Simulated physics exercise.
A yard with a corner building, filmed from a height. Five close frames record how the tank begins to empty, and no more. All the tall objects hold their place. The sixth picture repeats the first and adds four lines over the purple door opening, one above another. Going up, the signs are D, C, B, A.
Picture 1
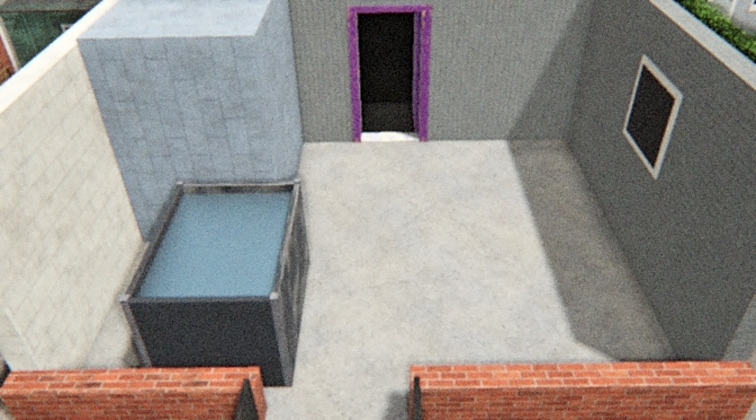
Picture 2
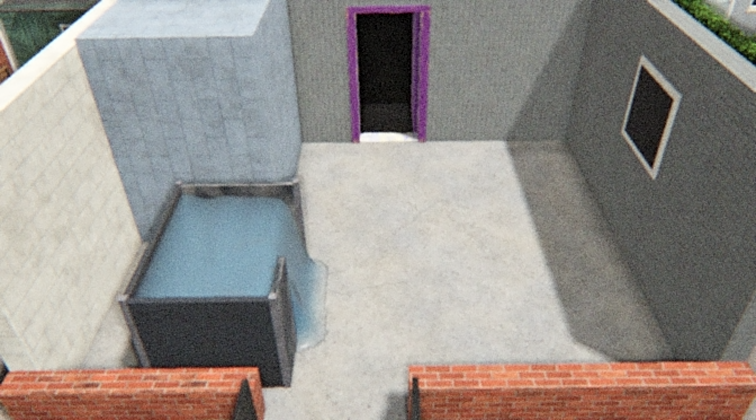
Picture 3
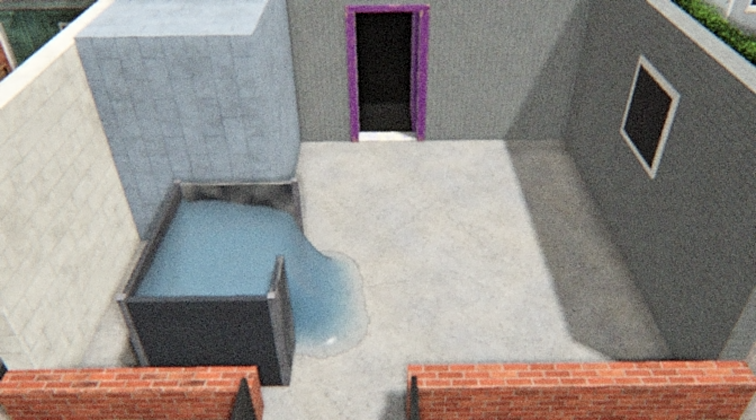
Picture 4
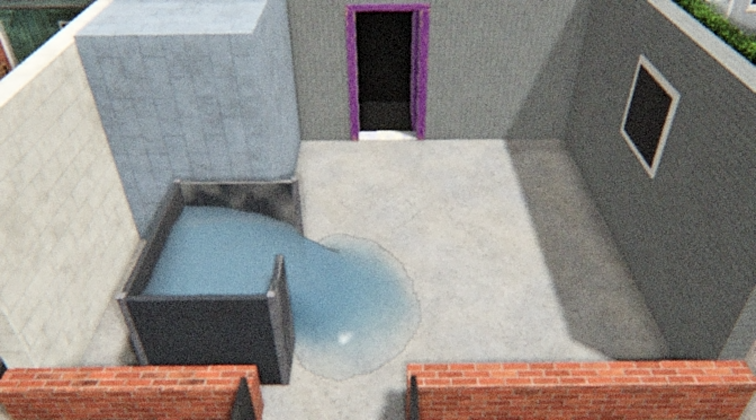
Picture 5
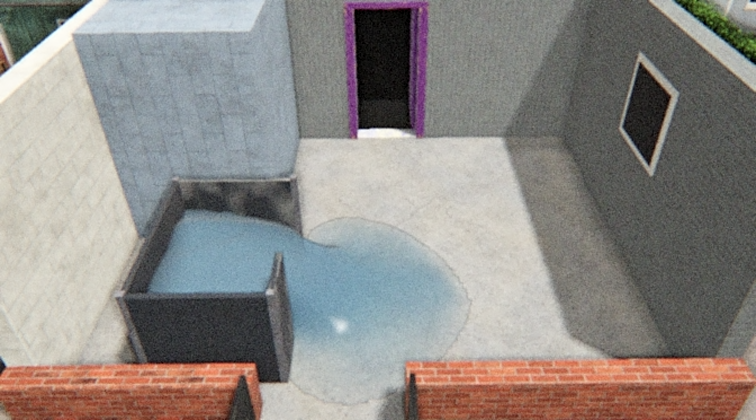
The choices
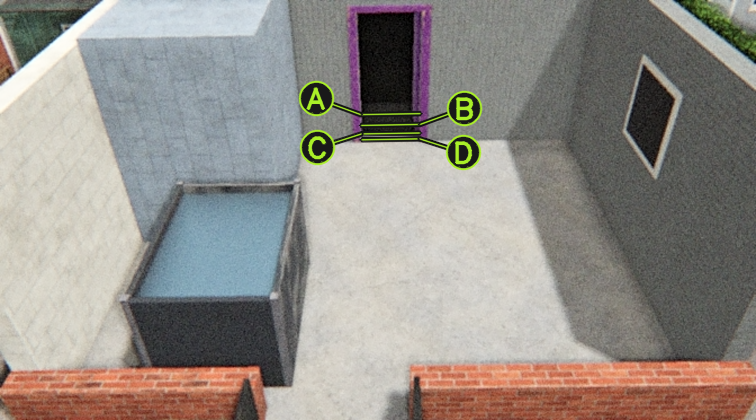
A walled yard with a pale concrete floor is seen from a height, over a low red brick wall with a gap in it. A blue-grey block fills the back left corner, a purple-framed doorway stands in the back wall, a white-framed window is at right, and a dark tank of blue water sits at left. The tank's right side opens and water pours out, spreading rightward in a widening rounded pool.
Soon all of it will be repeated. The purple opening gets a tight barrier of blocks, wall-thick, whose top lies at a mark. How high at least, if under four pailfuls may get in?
It is C.
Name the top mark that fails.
It is D.
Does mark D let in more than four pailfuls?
Yes.
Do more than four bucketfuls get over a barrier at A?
No, that is safe.
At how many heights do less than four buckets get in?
Three of the four.
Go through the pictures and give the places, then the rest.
Water in the tank at rest, its middle at (223, 241); foot of the purple doorway at (390, 141); open gate at (334, 363).
Water covers 2 % of the ground and shows as far out as (304, 310).
Water covers 4 % of the ground and shows as far out as (353, 273).
Water covers 10 % of the ground and shows as far out as (413, 314).
Water covers 17 % of the ground and shows as far out as (462, 307).
On the marked copy, A at (390, 114); B at (390, 124); C at (390, 133); D at (390, 139); from the bottom up D, C, B, A.
If A is chosen, nothing gets over.
If B is chosen, nothing gets over.
If C is chosen, nothing gets over.
If D is chosen, about 8 bucketfuls get in.
